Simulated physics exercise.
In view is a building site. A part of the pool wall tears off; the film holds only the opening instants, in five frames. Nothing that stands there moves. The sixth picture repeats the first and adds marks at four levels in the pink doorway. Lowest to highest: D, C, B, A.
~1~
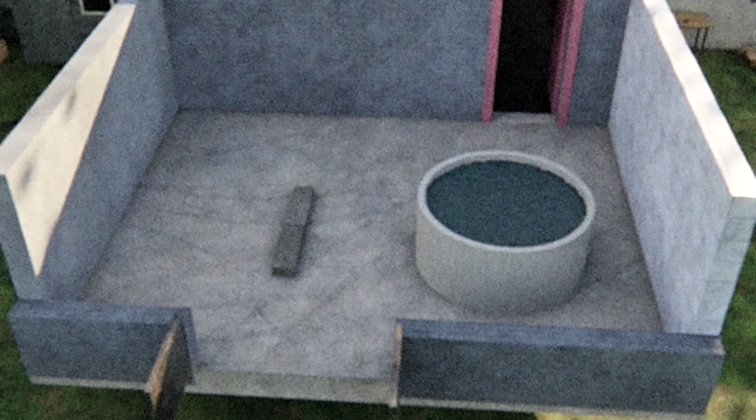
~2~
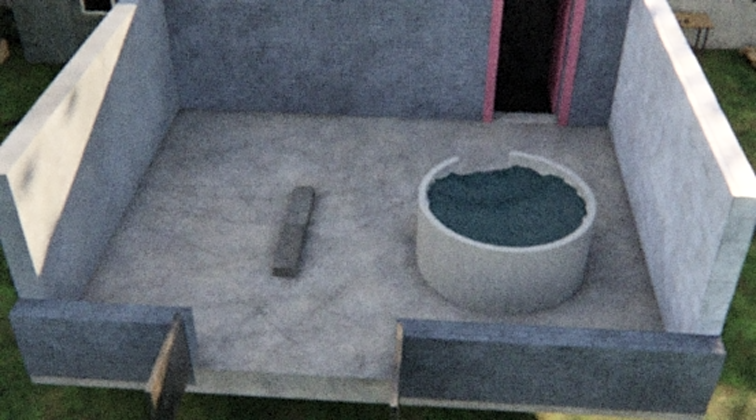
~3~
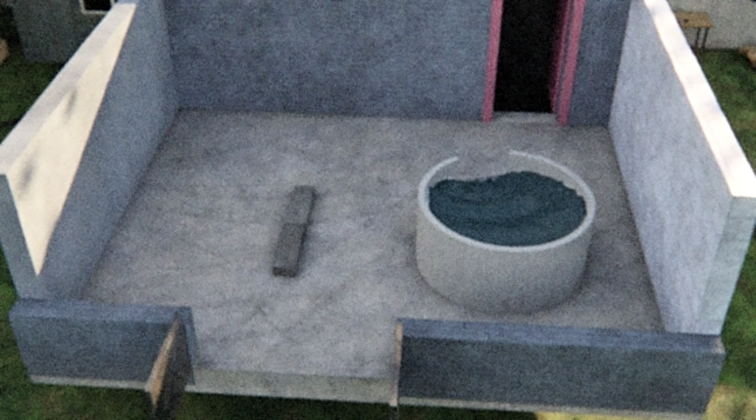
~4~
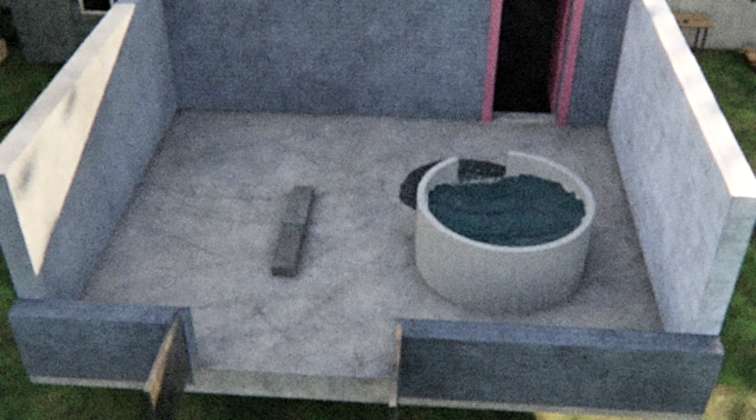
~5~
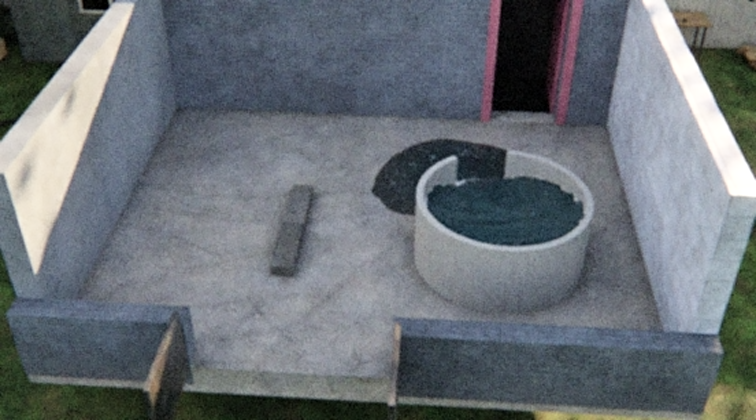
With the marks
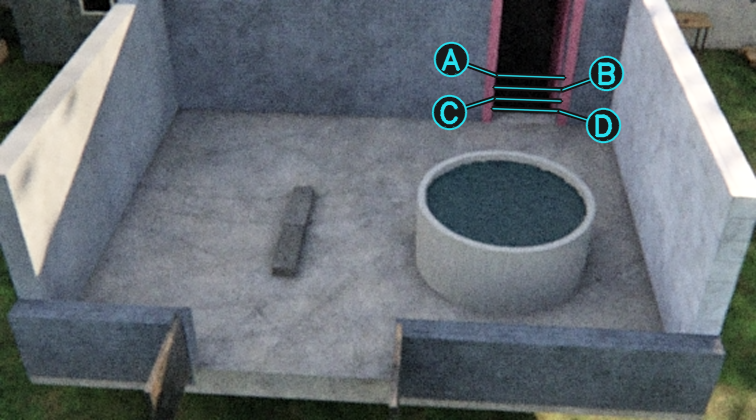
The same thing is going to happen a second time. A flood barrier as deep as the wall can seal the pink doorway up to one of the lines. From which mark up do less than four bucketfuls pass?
Go for D.
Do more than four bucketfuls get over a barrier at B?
No, that is safe.
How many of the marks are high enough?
All four.
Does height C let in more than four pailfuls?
No.
In cyan, A at (529, 76); B at (528, 88); C at (527, 99); D at (525, 109); from the bottom up D, C, B, A.
Choosing A, nothing gets over.
Choosing B, nothing gets over.
Choosing C, nothing gets over.
Choosing D, a bucket or two gets in.
